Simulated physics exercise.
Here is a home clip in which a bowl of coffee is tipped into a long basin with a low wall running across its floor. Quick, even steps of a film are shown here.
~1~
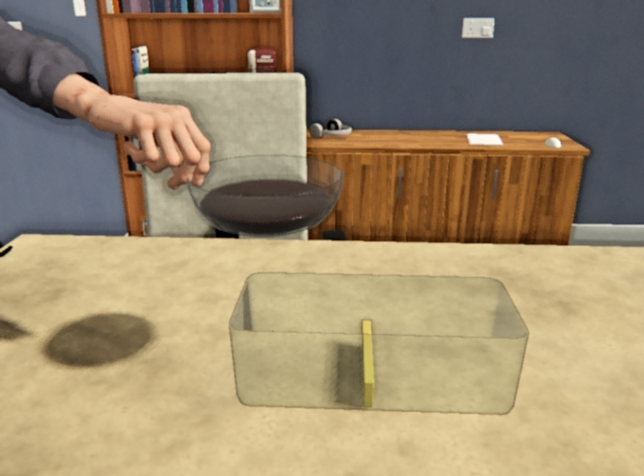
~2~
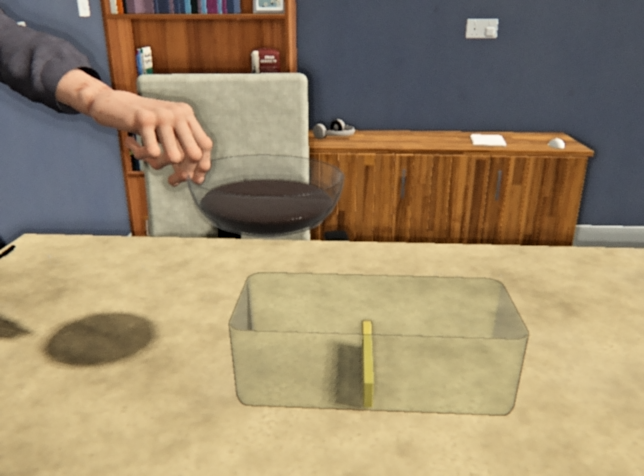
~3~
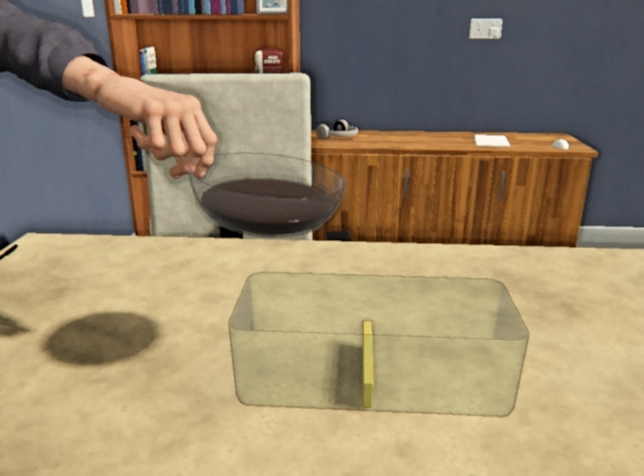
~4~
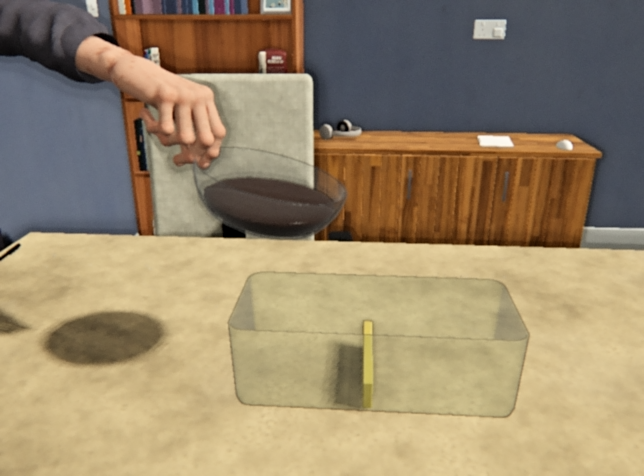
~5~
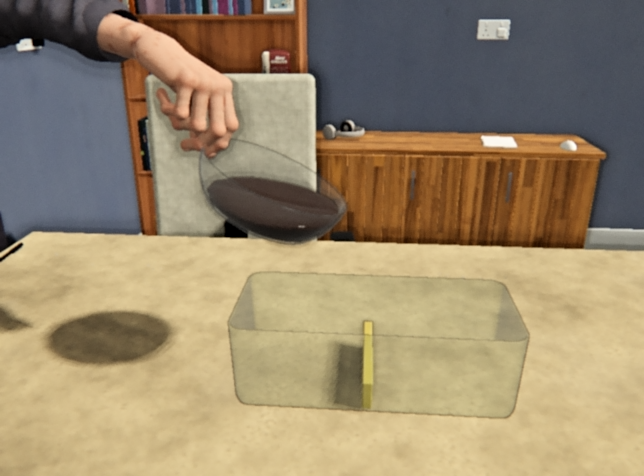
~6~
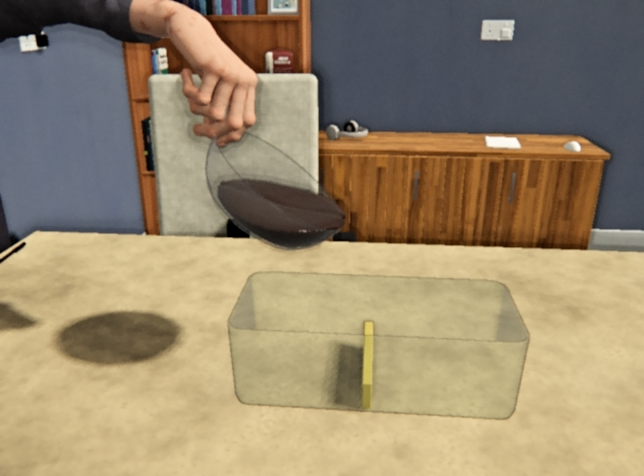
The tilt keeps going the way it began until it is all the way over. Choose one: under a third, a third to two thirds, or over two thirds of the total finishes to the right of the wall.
A third to two thirds finishes to the right of the wall.
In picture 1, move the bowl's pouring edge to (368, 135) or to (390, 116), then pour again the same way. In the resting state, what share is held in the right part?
First about 70, then 70 per cent.
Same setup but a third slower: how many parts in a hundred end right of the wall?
I'd estimate some 50 percent.
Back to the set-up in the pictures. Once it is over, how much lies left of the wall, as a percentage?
It is close to 55 per cent.
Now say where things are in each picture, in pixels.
In the first frame, it leans 0°; its right rim is at (342, 176); the coffee meets the walls at (202, 196) and (334, 198); the long basin's rim runs from (239, 300) to (514, 307); the wall's top is at (368, 350).
In the second frame, it leans 2°; its right rim is at (343, 179); the coffee meets the walls at (202, 195) and (334, 199).
In the third frame, it leans 7°; its right rim is at (345, 185); the coffee meets the walls at (203, 191) and (334, 202).
In the fourth frame, it leans 15°; its right rim is at (346, 196); the coffee meets the walls at (206, 187) and (332, 205).
In the fifth frame, it leans 25°; its right rim is at (345, 209); the coffee meets the walls at (211, 184) and (334, 209).
In the sixth frame, it leans 38°; its right rim is at (341, 225); the coffee meets the walls at (220, 184) and (333, 213); 2 per cent is over the edge.
A moment on, the tilt is 108° and 0 per cent is still to pour, 51 is left of the wall and 37 right of it.
Next, the tilt is 118° and 0 per cent is still to pour, 54 is left of the wall and 39 right of it.
Then the tilt is 118° and 0 per cent is still to pour, 56 is left of the wall and 40 right of it.
Later the tilt is 118° and 0 per cent is still to pour, 56 is left of the wall and 40 right of it.
Finally, 56 per cent lies left of the wall, 40 right of it and 4 outside.
